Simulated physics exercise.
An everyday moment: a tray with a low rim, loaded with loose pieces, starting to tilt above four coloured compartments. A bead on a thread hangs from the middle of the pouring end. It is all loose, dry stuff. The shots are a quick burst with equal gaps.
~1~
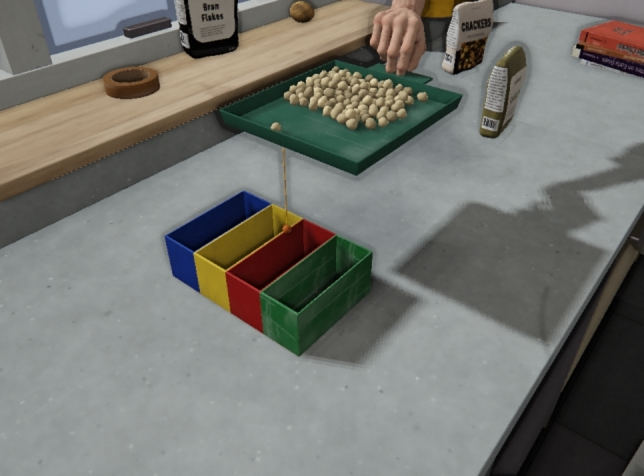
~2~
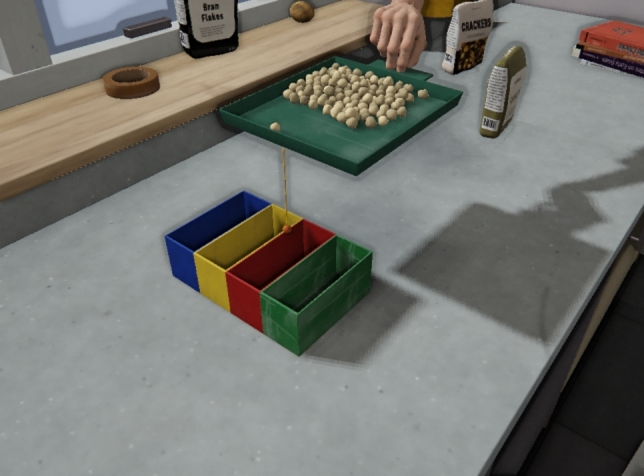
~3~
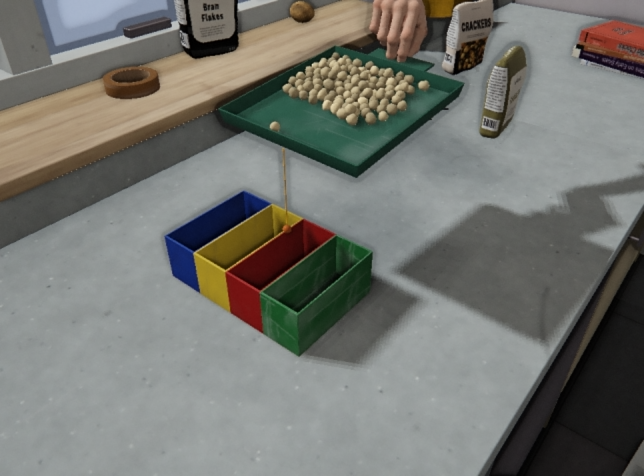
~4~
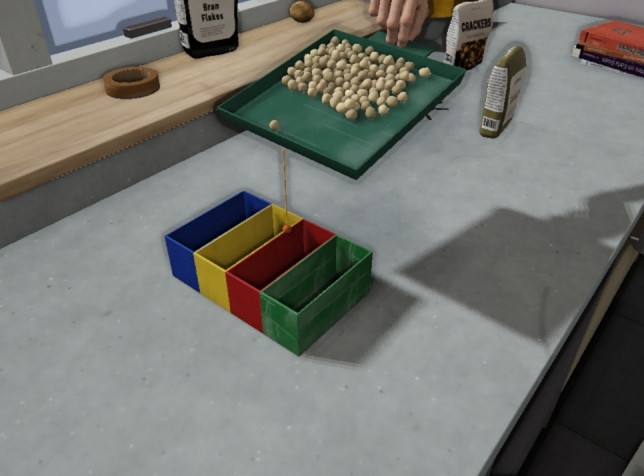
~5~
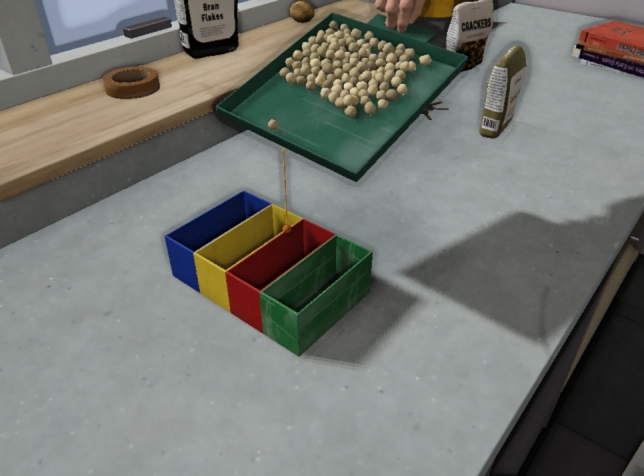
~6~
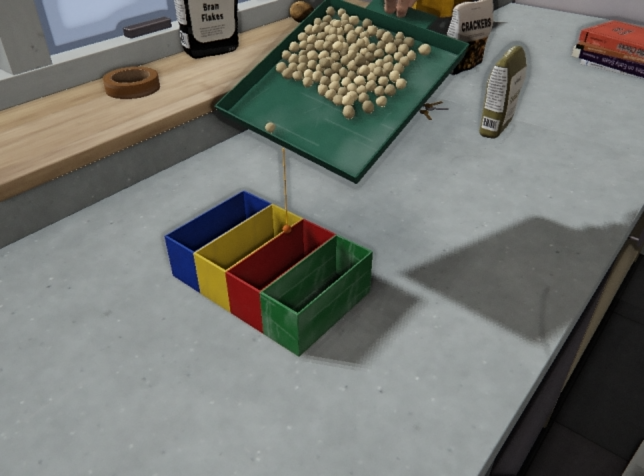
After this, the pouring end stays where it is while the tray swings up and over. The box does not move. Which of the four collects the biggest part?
It favours the green compartment.
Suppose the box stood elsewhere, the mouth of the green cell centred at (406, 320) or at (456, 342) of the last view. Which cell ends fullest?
First that yellow cell, then that blue cell.
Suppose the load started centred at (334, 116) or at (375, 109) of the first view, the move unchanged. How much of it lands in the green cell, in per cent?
In turn 40 and 30 in a hundred.
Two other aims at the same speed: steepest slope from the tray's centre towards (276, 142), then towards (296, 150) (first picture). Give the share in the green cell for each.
About 10 and 20 per cent.
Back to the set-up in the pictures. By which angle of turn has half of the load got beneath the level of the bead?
Around 105° of tilt.
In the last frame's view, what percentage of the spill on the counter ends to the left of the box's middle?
Roughly 20 in a hundred.
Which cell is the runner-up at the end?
Second comes that red cell.
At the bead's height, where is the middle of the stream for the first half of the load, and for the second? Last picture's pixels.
Early half (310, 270), late half (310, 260).
Soon, tray tipped steeply; most on the tray; a stray few in the green cell; a stray few in the red cell; about a quarter falling or outside the box.
A while on, tray tipped past a quarter turn; a small part on the tray; about a quarter in the green cell; a small part in the red cell; a small part in the yellow cell; about half falling or outside the box.
Towards the end, tray tipped past a quarter turn; about a third in the green cell; about a quarter in the red cell; a small part in the yellow cell; about a third falling or outside the box.
Finally, tray tipped past a quarter turn; about a third in the green cell; about a quarter in the red cell; a small part in the yellow cell; none in the blue cell; about a third outside the box.
